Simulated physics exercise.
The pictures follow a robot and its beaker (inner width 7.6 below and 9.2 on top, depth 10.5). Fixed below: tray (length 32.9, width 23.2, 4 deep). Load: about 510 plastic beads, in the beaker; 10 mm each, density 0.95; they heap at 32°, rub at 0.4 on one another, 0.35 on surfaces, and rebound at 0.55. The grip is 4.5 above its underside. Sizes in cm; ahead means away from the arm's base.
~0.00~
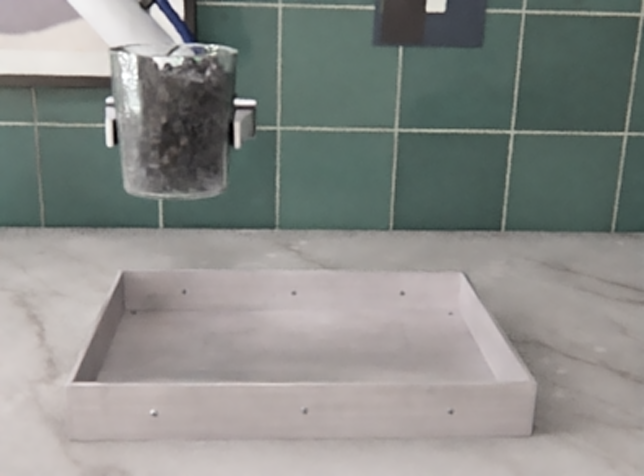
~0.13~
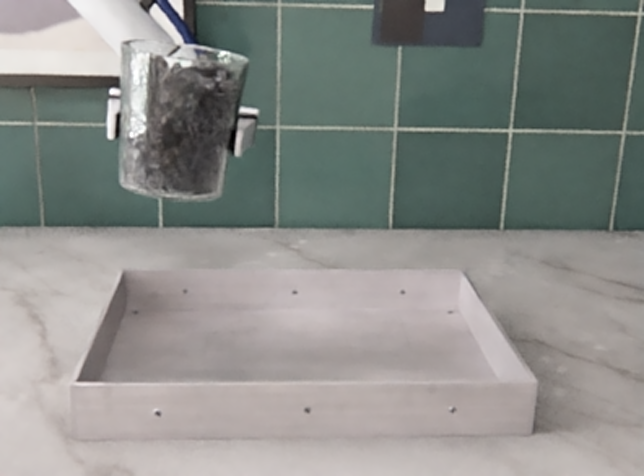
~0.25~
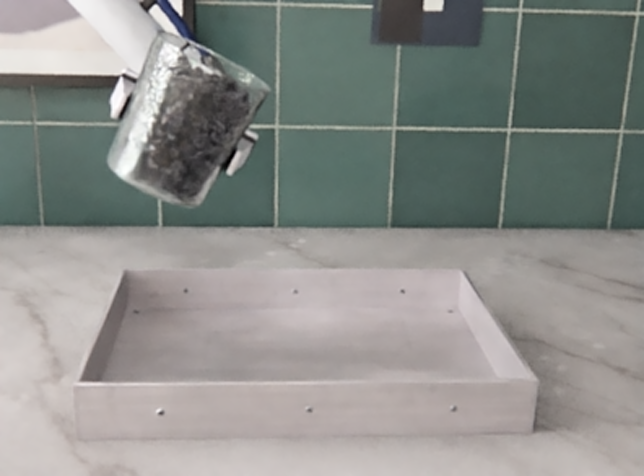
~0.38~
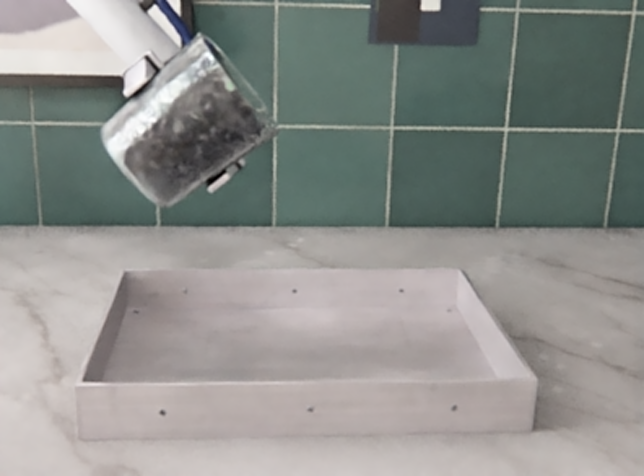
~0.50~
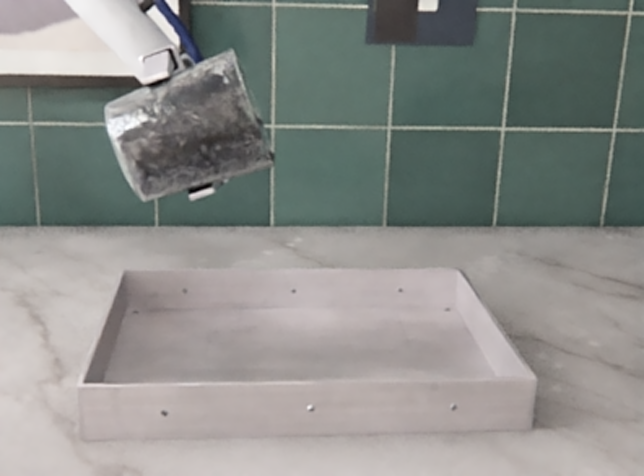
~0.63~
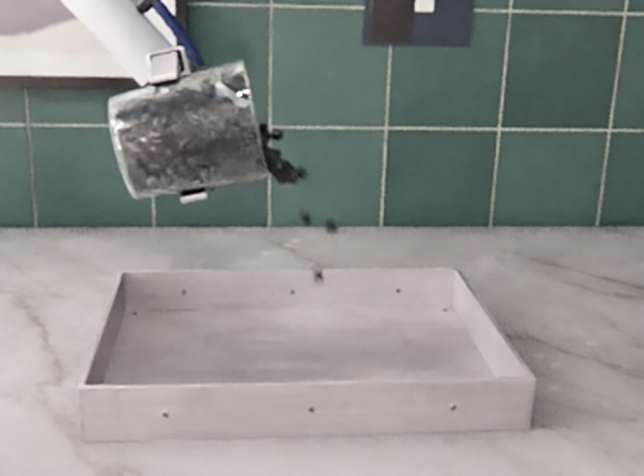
Robot arm tilting a clear beaker of dark beads rightward above a shallow tray, a few beads dropping from its rim.
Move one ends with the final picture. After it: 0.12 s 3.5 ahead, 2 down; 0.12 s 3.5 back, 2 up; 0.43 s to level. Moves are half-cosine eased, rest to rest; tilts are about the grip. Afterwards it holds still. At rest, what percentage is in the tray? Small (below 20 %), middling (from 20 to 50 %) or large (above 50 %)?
In the tray the share is middling, from 20 to 50 %.
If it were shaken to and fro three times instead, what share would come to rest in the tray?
Then about 55 per cent.
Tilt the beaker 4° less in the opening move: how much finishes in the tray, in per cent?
About 25 per cent.
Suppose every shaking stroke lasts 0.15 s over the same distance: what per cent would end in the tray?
In that case some 30 per cent.
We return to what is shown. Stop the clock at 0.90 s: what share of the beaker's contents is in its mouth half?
Some 50 per cent.
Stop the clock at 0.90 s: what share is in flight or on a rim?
Roughly 19 per cent.
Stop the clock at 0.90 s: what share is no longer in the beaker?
About 30 per cent by then.
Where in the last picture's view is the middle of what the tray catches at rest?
Around (390, 353).
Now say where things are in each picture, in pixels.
In the first picture, the beaker middle at (175, 122), level; upper third of the load around (173, 89), from x 120 to 225, top at y 65; 507 in the beaker.
In the second picture, the beaker middle at (178, 122), tilted 7° forward; upper third of the load around (177, 91), from x 130 to 235, top at y 60.
In the third picture, the beaker middle at (183, 124), tilted 27° forward; upper third of the load around (183, 95), from x 120 to 245, top at y 55.
In the fourth picture, the beaker middle at (187, 127), tilted 50° forward; upper third of the load around (192, 100), from x 115 to 255, top at y 60.
In the fifth picture, the beaker middle at (189, 131), tilted 70° forward; upper third of the load around (192, 107), from x 120 to 270, top at y 80.
In the sixth picture, the beaker middle at (189, 134), tilted 77° forward; upper third of the load around (182, 116), from x 120 to 330, top at y 95; 499 in the beaker, 1 in the tray, 7 in flight or on a rim.
After 0.90 s, tilted 76° forward, highest piece 22 above the table; 362 in the beaker, 51 in the tray, 94 in flight or on a rim.
After 1.17 s, tilted 17° forward, highest piece 25 above the table; 326 in the beaker, 173 in the tray, 1 on the table or floor, 7 in flight or on a rim.
After 1.50 s, level, highest piece 25 above the table; 326 in the beaker, 180 in the tray, 1 on the table or floor.
After 2.55 s, level, highest piece 25 above the table; 326 in the beaker, 180 in the tray, 1 on the table or floor.
In the end, 326 in the beaker, 180 in the tray, 1 on the table or floor. That is 36 % in the tray.
